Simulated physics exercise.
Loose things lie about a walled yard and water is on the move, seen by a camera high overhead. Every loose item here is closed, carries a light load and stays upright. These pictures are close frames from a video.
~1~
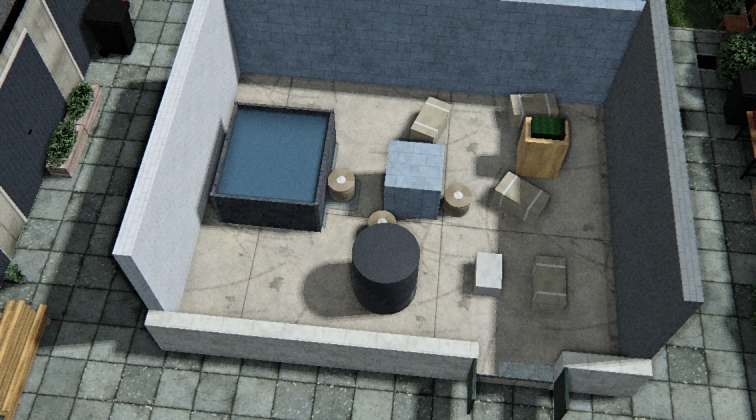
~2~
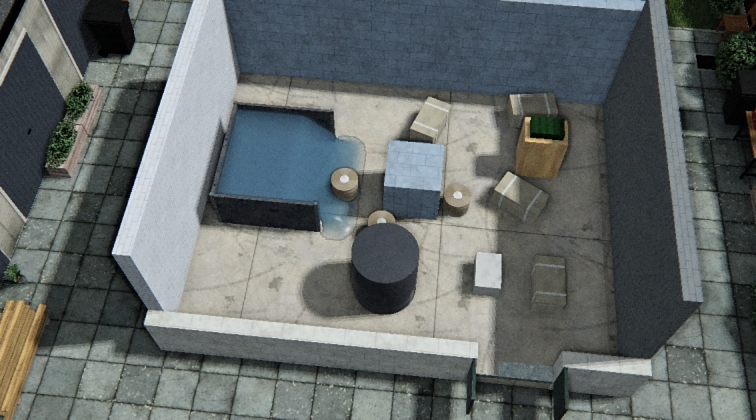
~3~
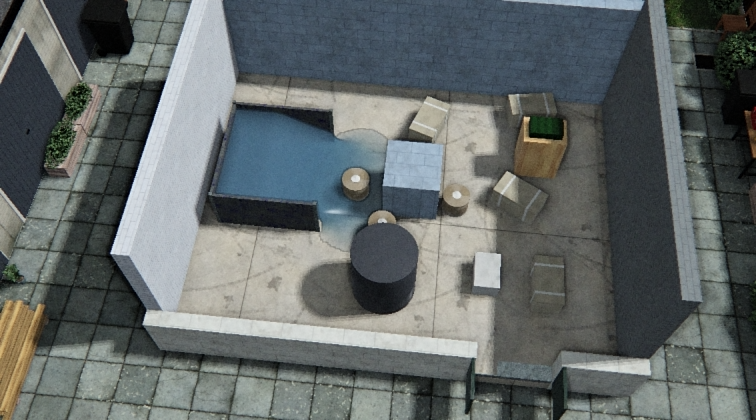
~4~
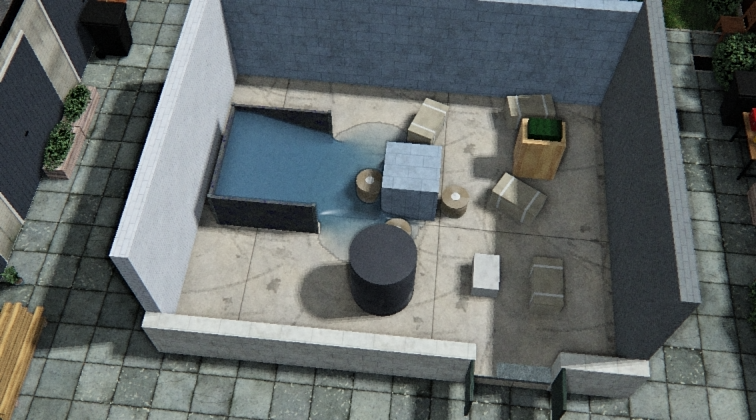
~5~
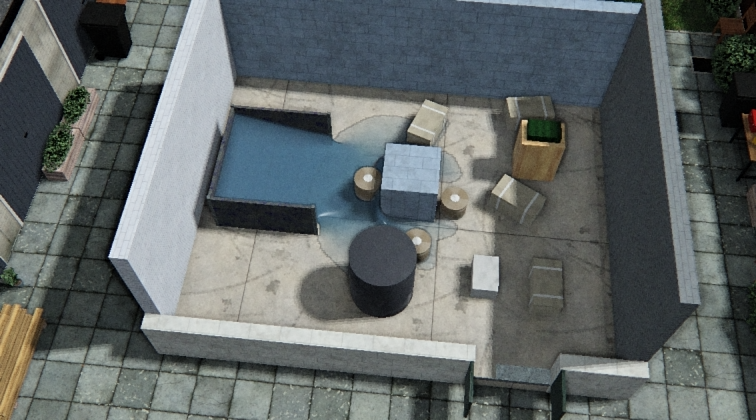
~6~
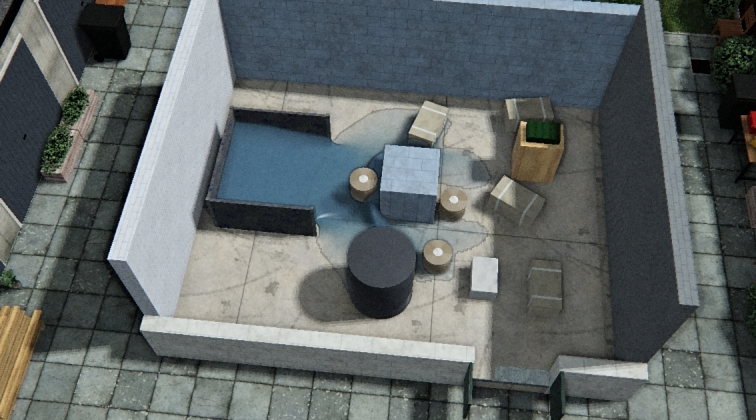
Walled yard from overhead, water pouring from an open-sided pool, spreading around a block and shifting two round wooden tubs rightward.
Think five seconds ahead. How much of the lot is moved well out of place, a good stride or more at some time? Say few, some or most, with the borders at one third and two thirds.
Most.
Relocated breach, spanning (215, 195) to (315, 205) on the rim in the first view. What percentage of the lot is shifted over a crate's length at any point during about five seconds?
About 50 %.
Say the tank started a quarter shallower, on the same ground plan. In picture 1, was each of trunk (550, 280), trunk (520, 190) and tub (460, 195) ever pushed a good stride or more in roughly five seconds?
Going through them in turn, I'd say got there, then never got there, then never got there.
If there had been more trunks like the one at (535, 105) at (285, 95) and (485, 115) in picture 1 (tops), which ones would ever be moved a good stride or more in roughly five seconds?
In that order: Less than that, that far or more.
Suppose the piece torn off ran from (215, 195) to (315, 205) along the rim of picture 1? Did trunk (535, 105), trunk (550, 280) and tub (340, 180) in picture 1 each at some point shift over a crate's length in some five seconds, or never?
Order as asked: Not sent that far; sent that far; sent that far.
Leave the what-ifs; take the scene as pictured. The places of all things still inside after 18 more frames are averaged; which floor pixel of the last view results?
Around (501, 242).
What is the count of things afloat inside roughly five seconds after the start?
The answer is 6.
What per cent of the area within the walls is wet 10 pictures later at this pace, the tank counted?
75 in a hundred, roughly.
A moment on, 2 of 8 are well off their spots; 2 afloat.
Next, 6 of 8 are well off their spots; 5 afloat.
Later, 6 of 8 are well off their spots; 6 afloat.
In the end, 6 of 8 are well off their spots, and 7 have been at some point; 6 afloat.
